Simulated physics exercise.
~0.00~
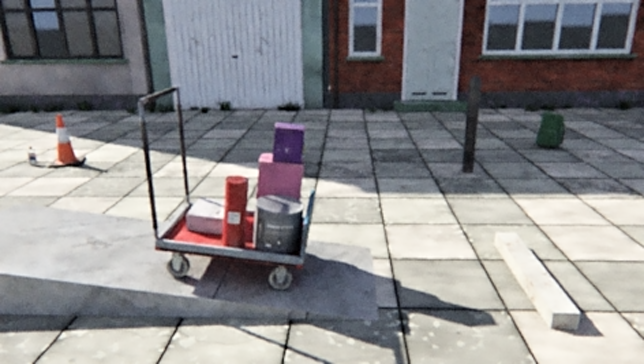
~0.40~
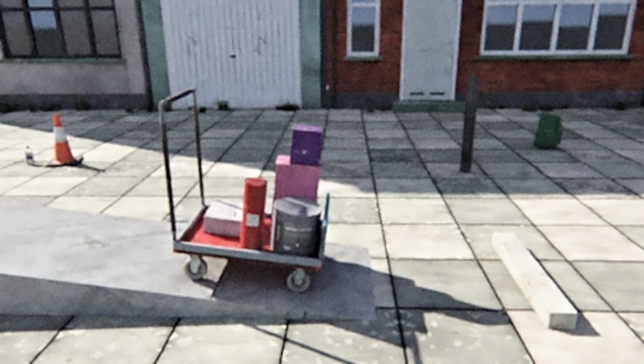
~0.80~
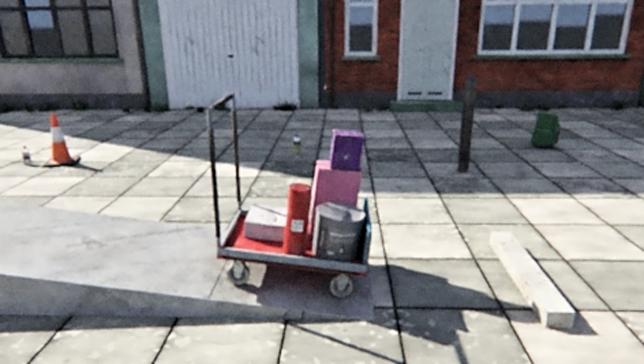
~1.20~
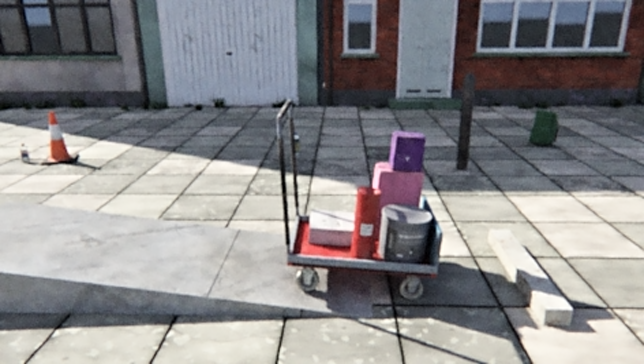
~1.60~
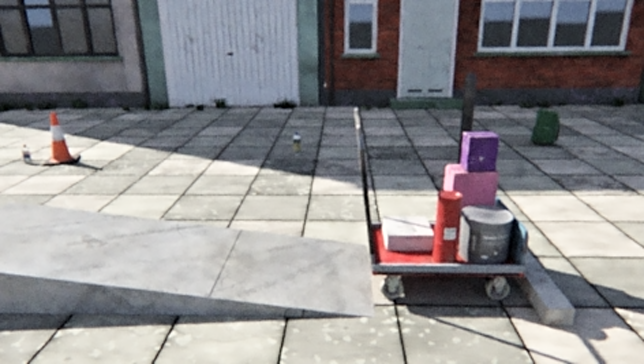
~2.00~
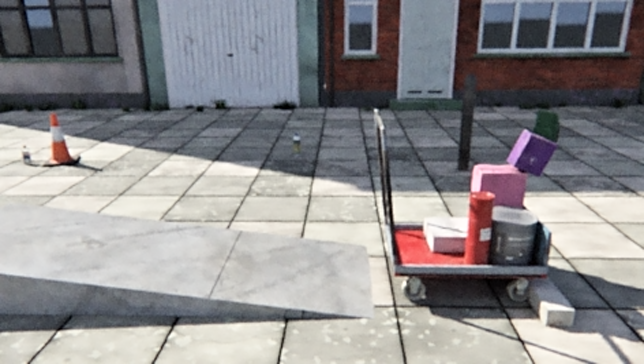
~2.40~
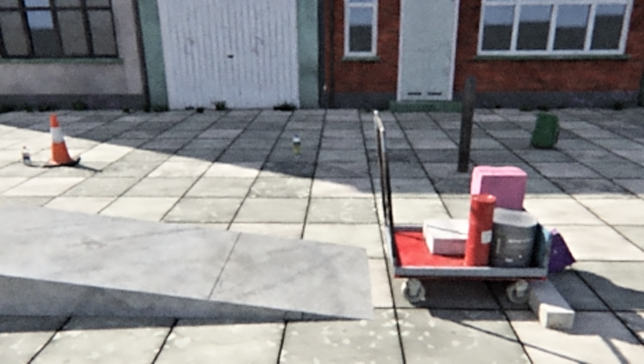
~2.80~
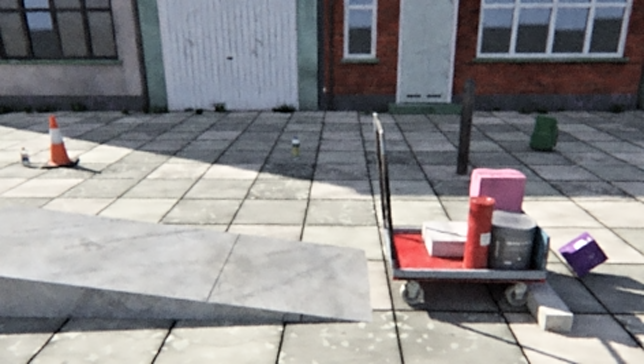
On a paved yard, a loaded trolley rolling right off a ramp and stopping at a kerb, its purple box tumbling to the ground.
